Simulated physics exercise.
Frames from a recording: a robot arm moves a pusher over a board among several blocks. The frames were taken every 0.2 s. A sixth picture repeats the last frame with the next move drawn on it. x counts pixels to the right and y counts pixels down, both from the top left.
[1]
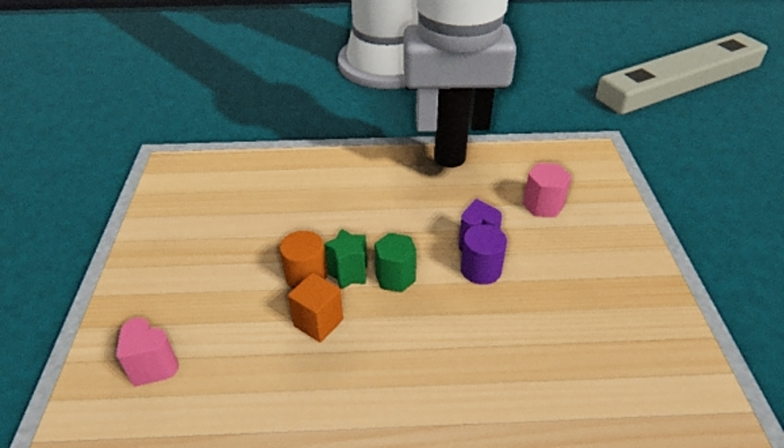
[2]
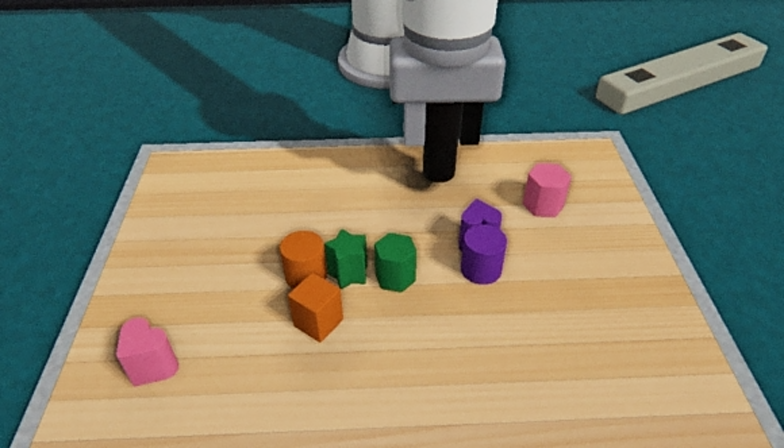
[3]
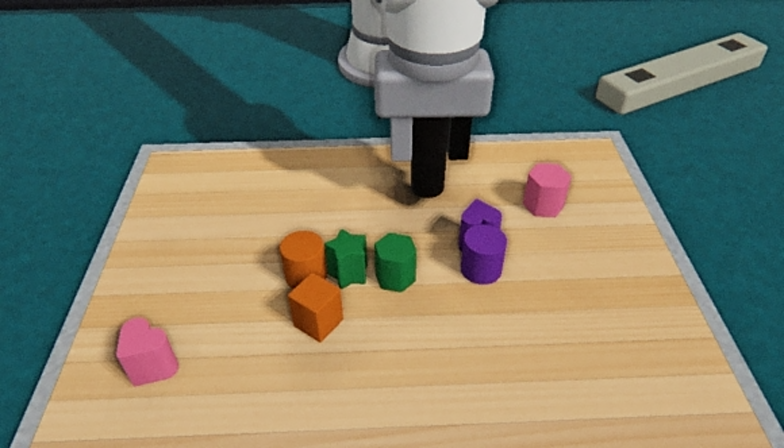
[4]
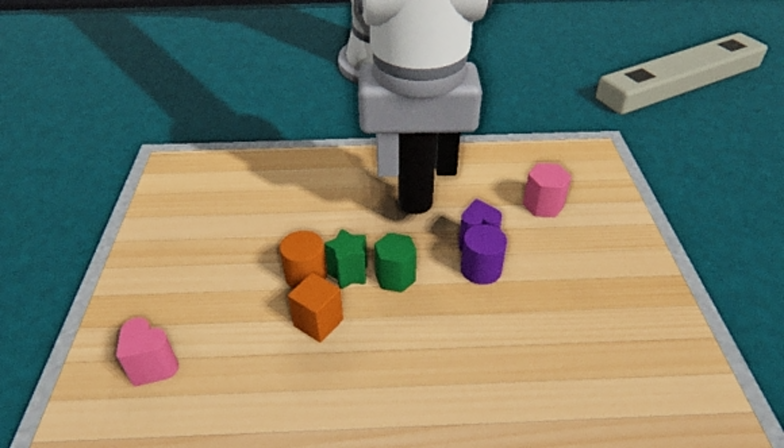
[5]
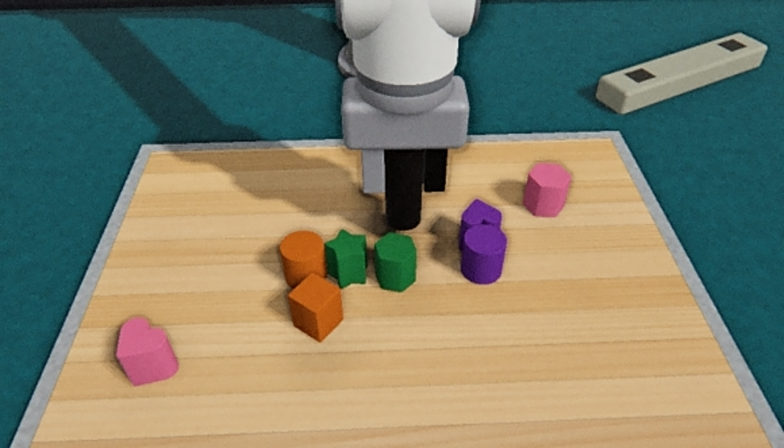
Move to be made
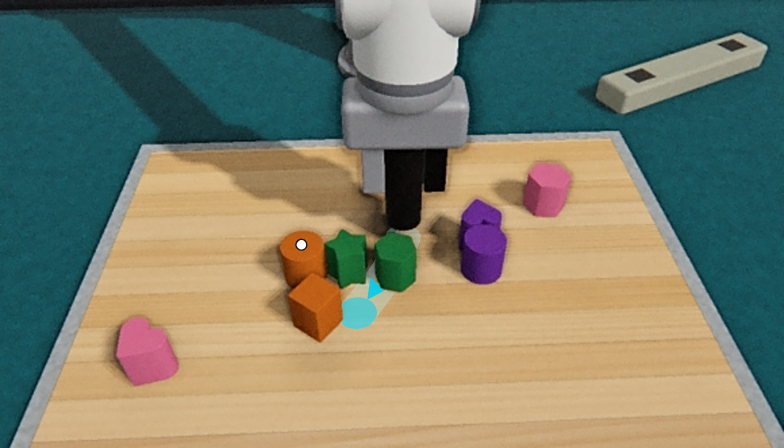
A robot arm moves its black pusher down and left over a board of still blocks.
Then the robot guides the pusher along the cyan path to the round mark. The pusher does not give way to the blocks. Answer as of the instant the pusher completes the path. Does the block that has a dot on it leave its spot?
No, it doesn't check out.
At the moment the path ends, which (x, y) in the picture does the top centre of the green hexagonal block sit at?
Its top middle is near (386, 306).
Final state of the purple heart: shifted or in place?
It barely shifts, if at all.
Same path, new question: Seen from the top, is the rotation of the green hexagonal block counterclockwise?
Yes, that is what happens.
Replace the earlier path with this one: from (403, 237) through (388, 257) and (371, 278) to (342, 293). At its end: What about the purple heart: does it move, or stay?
Once the path is done, it remains where it sat before.
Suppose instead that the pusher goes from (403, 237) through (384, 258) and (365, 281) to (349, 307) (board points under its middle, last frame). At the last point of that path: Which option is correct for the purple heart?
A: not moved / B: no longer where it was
It's A.
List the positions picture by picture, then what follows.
The first picture shows pusher tip at (450, 159); block tops, orange round block at (301, 245); orange square piece at (314, 292); green star at (347, 243); green hexagonal block at (395, 247); purple heart at (481, 212).
The second picture shows pusher at (439, 173); blocks unchanged.
The third picture shows pusher at (427, 188); blocks unchanged.
The fourth picture shows pusher at (416, 203); blocks unchanged.
The fifth picture shows pusher at (403, 219); orange round block at (301, 245); orange square piece at (314, 292); green star at (347, 243); green hexagonal block at (395, 247); purple heart at (481, 212).
Path on the board, from (403, 237) over (387, 274) to (357, 313); the dot is on the orange round block.
What follows on the original path. One third of the way, pusher at (393, 244); green hexagonal block at (394, 259), turned 15° anticlockwise.
Two thirds of the way, pusher at (376, 270); green star at (344, 246), turned 25° clockwise; green hexagonal block at (389, 286), turned 45° anticlockwise.
At the end, pusher at (356, 295); orange round block in place; orange square piece at (311, 293); green star at (341, 248), turned 40° clockwise; green hexagonal block at (386, 306), turned 85° anticlockwise; purple heart in place.
